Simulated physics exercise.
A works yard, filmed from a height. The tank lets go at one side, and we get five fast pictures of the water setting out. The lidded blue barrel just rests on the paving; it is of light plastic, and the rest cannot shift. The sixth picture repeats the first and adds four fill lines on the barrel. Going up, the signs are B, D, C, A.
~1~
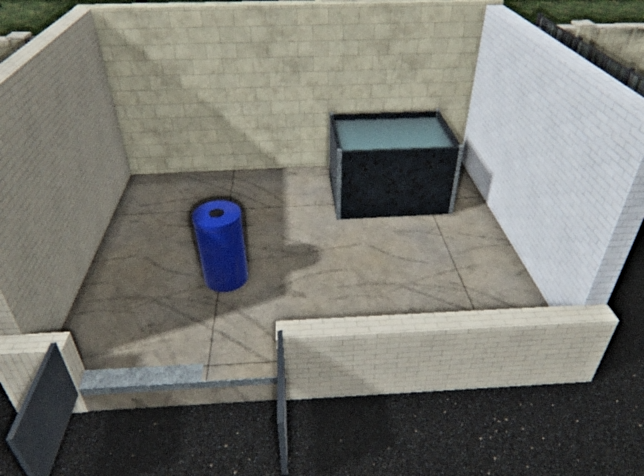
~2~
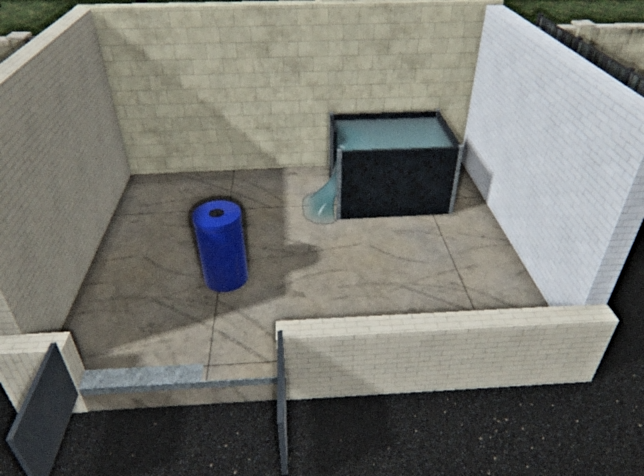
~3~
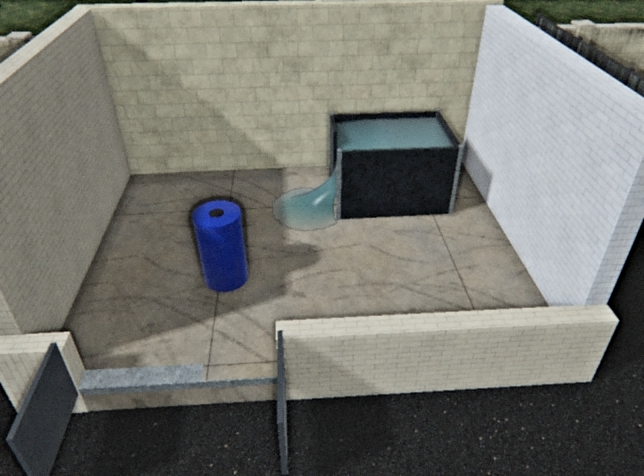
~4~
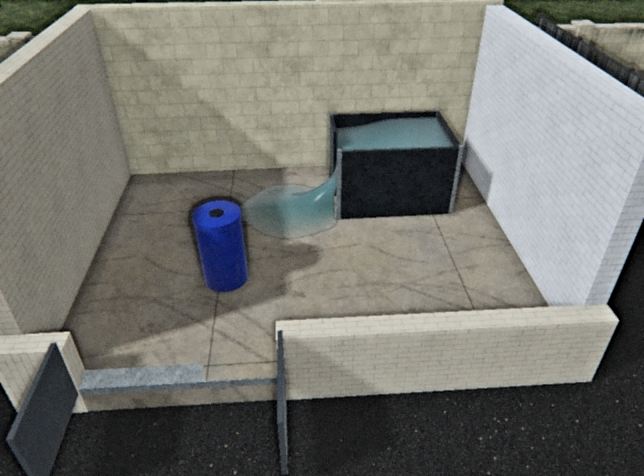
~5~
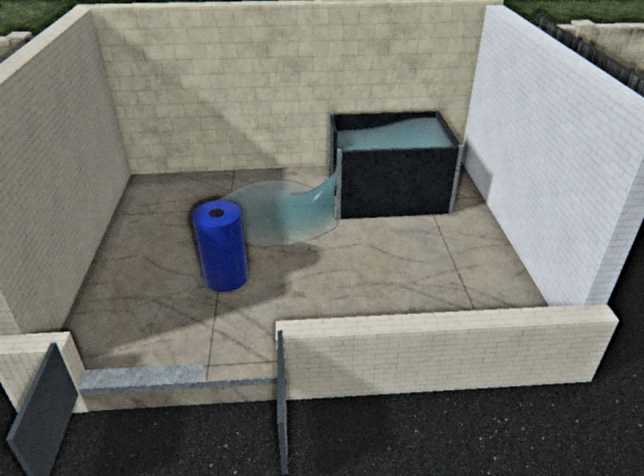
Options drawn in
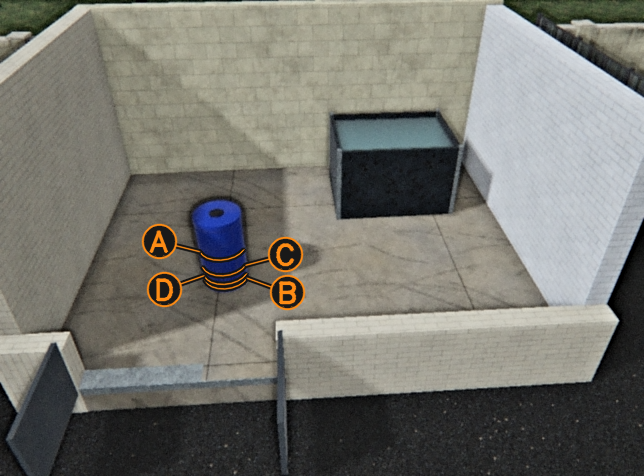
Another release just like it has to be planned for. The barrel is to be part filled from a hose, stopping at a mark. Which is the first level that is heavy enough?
The answer is mark C.
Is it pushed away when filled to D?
Yes, it does.
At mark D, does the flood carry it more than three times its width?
No, less.
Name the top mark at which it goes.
The answer is D.
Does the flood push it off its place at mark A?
No, not at all.
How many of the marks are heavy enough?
Two of them.
On the marked copy, A at (220, 260); B at (224, 288); C at (222, 275); D at (224, 284); from the bottom up B, D, C, A.
For mark A, it does not move.
For mark B, it is washed out through the gate.
For mark C, it does not move.
For mark D, it is pushed about its own width away.
